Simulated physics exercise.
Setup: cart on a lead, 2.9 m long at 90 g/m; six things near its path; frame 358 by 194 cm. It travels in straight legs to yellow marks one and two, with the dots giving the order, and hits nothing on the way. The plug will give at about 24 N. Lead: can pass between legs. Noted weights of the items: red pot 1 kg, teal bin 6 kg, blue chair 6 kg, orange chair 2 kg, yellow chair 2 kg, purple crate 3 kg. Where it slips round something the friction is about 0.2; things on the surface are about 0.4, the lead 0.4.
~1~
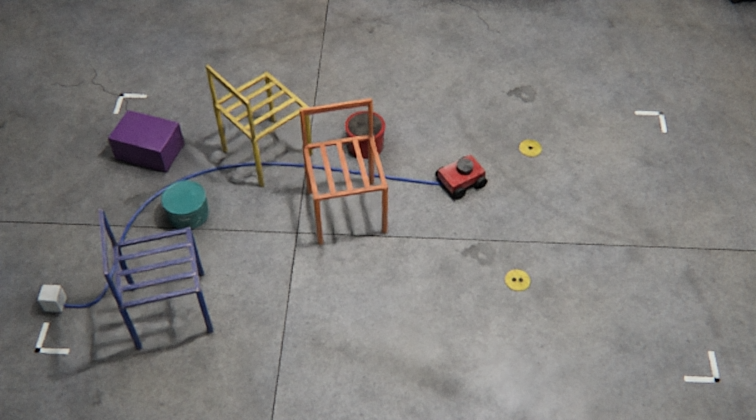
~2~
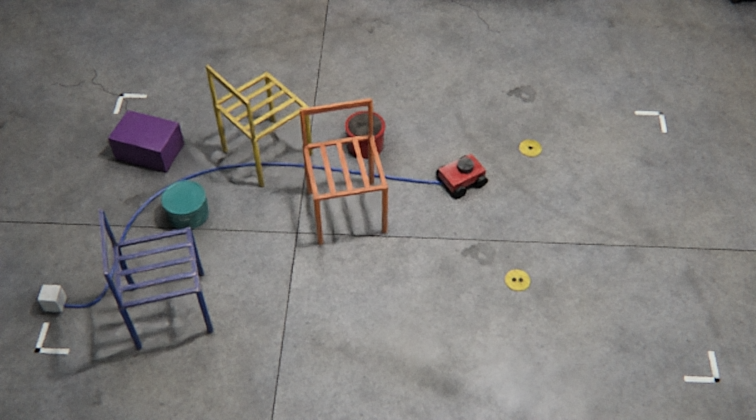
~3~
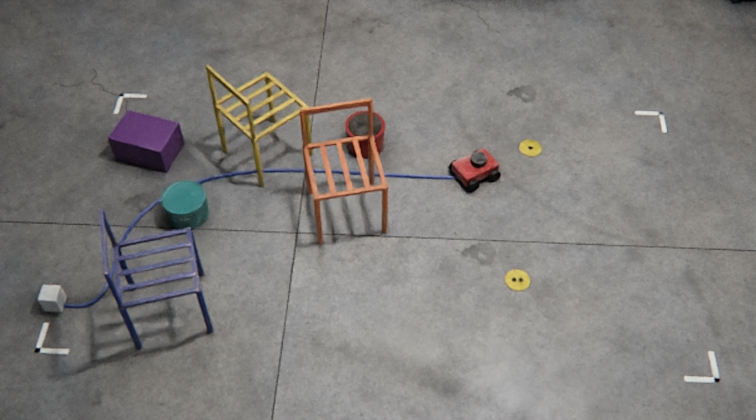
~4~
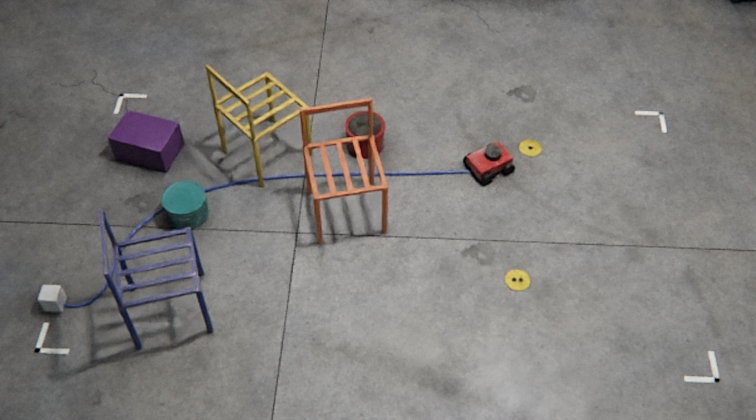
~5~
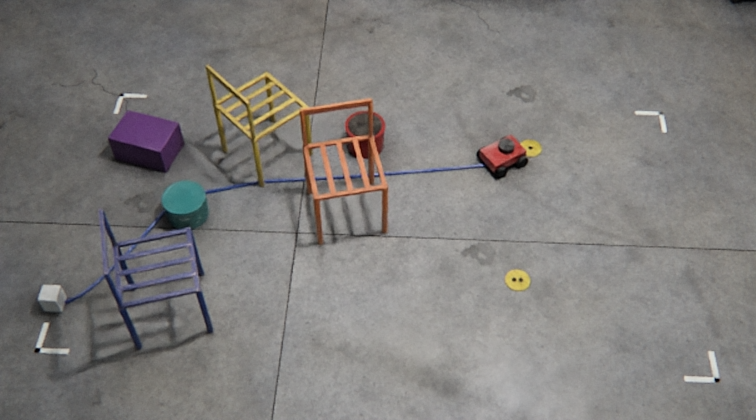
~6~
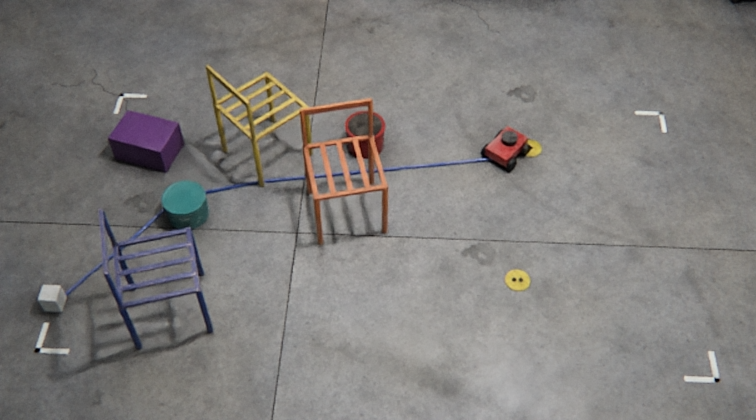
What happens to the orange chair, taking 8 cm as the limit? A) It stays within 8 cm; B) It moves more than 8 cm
The answer is A.
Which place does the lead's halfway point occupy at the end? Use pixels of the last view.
I'd point to close to (408, 153) in the last picture.
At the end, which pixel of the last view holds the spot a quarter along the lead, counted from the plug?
That spot lies roughly at pixel (296, 160) in the last view.
Next, cart at (529, 165), plug out; nothing else has moved.
Then, cart at (525, 203), plug out; nothing else has moved.
After that, cart at (521, 246), plug out; nothing else has moved.
Later, cart at (518, 278), plug out; nothing else has moved.
At the end, cart at (518, 278), plug out; orange chair 0 cm off its start at (344, 165).
